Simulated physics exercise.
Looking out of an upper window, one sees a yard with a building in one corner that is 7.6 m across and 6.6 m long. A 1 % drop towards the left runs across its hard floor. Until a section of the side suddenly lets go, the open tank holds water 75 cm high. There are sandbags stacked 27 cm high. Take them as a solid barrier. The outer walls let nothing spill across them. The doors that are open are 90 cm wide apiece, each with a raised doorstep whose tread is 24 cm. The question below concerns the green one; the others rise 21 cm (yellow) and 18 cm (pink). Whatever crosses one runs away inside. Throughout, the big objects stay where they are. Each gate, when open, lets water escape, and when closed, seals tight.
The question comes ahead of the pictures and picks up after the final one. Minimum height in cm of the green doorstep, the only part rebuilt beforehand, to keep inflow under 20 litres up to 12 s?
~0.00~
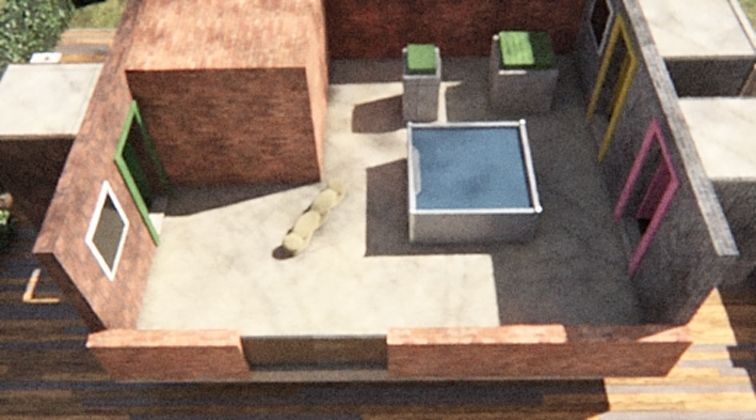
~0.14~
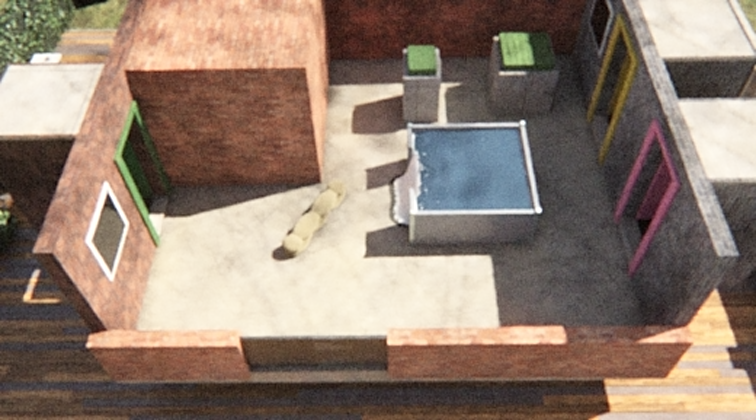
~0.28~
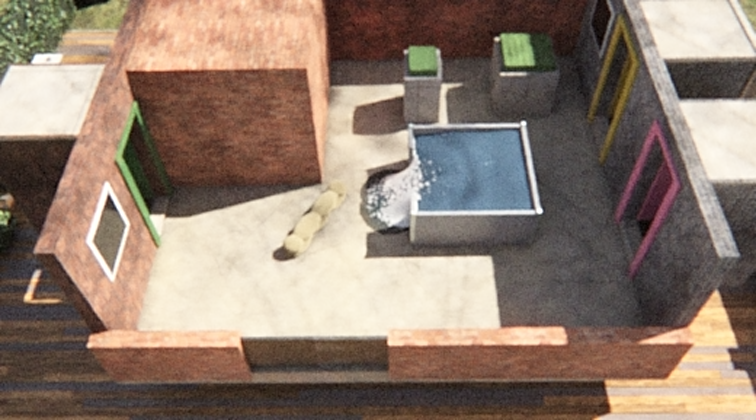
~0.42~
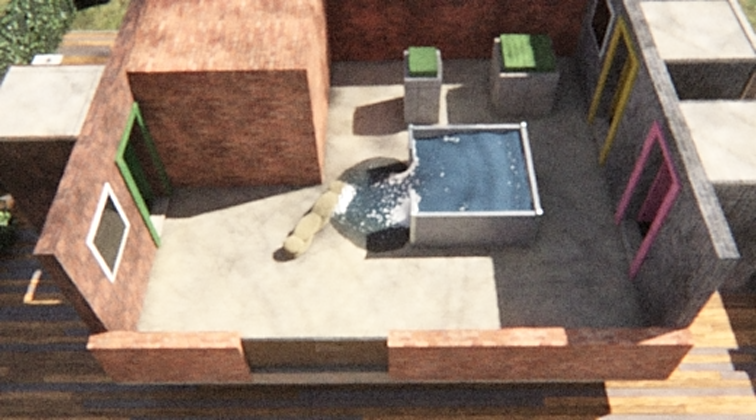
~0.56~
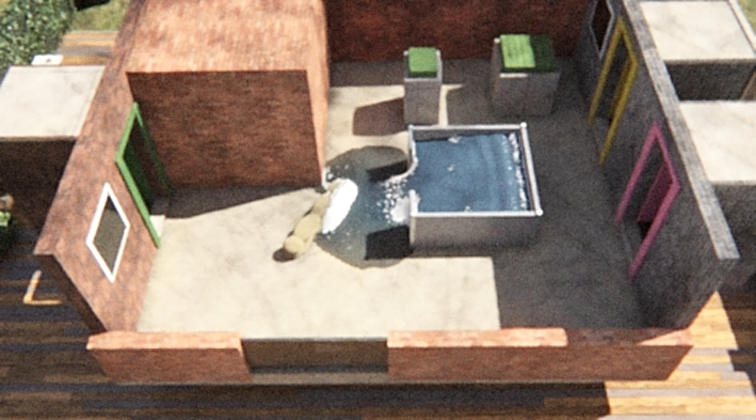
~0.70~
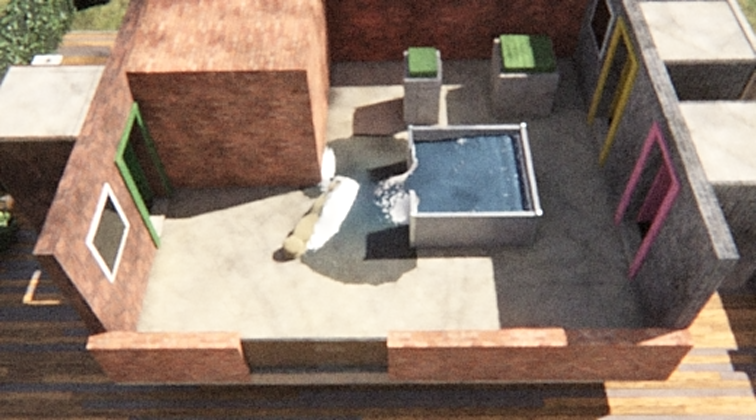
11.5 cm.
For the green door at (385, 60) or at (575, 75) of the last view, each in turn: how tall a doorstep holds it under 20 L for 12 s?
Roughly 14.5 cm, then roughly 8.0 cm.
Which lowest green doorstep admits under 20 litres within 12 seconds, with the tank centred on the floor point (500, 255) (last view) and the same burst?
18 cm or thereabouts.
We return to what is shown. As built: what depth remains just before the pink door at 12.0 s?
The depth there is around 4.5 cm.
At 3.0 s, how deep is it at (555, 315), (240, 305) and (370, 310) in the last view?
Respectively 0 cm, 2 cm and 2 cm.
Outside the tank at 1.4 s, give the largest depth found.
46 cm.
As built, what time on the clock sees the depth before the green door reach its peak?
Peak time: About 9.0 s.
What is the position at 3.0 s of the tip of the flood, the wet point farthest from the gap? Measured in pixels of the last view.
Around (130, 360).
After 1.4 s water covers 25 % of the floor, deepest (46 cm) near (345, 203); it has not reached the green door.
After 3.0 s water covers 50 % of the floor, deepest (30 cm) near (345, 203); 11 cm at the green door, 2 litres in over its 7 cm doorstep.
After 12.0 s water covers 100 % of the floor, deepest (13 cm) near (170, 198); 11 cm at the green door, 104 litres in over its 7 cm doorstep.
At the green door as built, the water arrived by 2.3 s and peaked near 14 cm at 8.8 s.
Run again over the same 12 s with other heights there, 50 litres in over 9.5 cm, 10 litres over 13 cm. The limit of 20 litres is kept from about 11.5 cm up.
